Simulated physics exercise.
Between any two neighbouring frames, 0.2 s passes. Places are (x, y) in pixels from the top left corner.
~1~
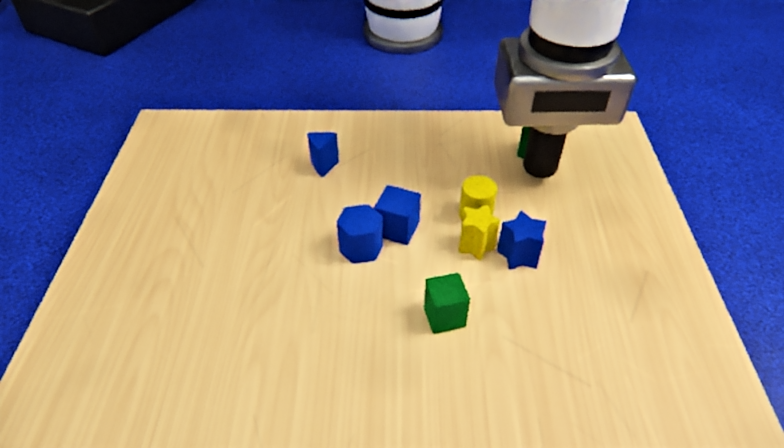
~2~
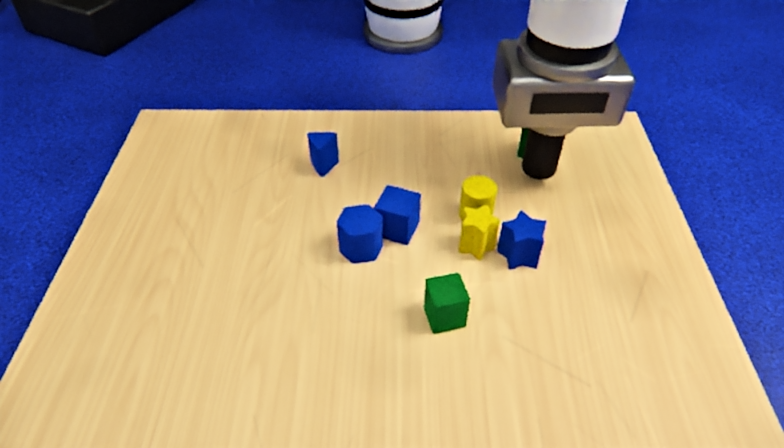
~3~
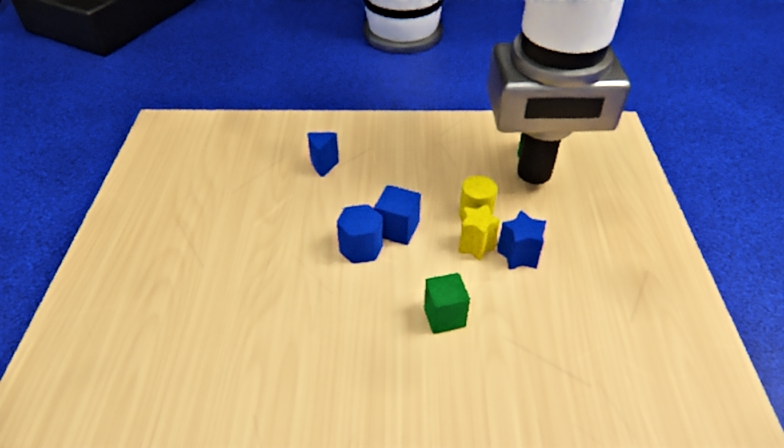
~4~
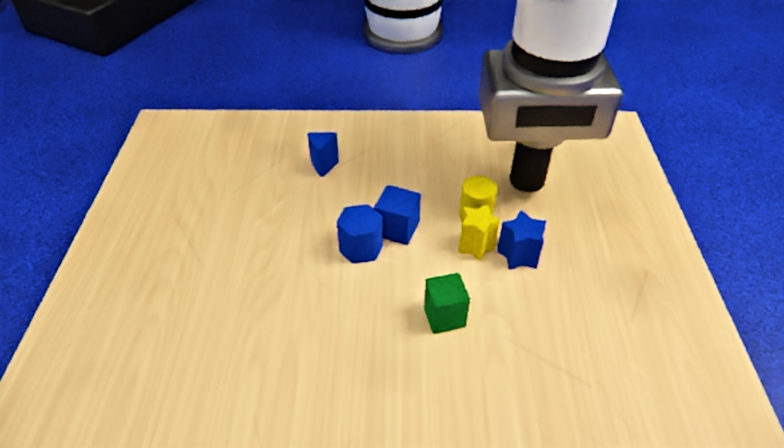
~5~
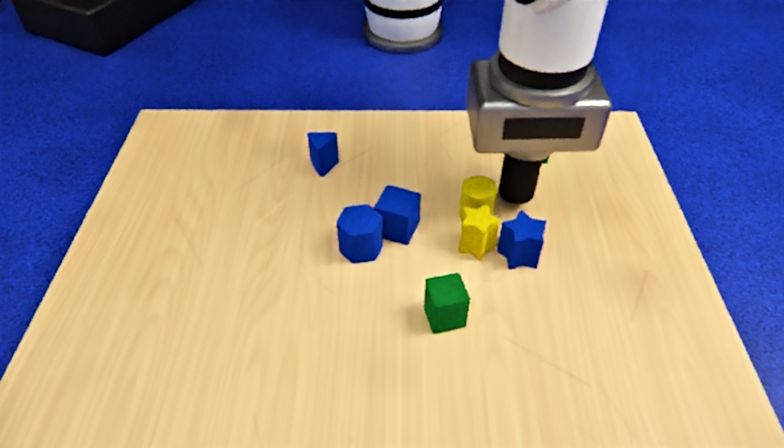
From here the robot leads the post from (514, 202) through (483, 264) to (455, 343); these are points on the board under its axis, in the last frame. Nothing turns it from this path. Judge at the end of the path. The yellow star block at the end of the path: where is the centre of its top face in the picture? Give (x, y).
Its top middle is near (446, 238).
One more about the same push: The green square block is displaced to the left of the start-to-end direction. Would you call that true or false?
That statement is not accurate.
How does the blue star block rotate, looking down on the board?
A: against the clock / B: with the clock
A
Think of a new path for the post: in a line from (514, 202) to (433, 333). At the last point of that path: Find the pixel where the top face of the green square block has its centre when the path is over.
Its top face will be centred at roughly (410, 341).
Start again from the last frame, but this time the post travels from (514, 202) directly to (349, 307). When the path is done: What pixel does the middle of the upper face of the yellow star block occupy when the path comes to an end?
The top centre is at (458, 250).
On the path given first. One third of the way, post (495, 233); yellow circle (470, 190); yellow star block (469, 224); blue star block (529, 232).
Two thirds of the way, post (472, 279); yellow circle (470, 190); yellow star block (446, 238), turned 60° clockwise; blue star block (530, 236), turned 35° anticlockwise.
At the end, post (457, 334); green square block (416, 316), turned 15° clockwise; yellow circle (470, 190); yellow star block (446, 238), turned 60° clockwise; blue star block (530, 236), turned 35° anticlockwise.
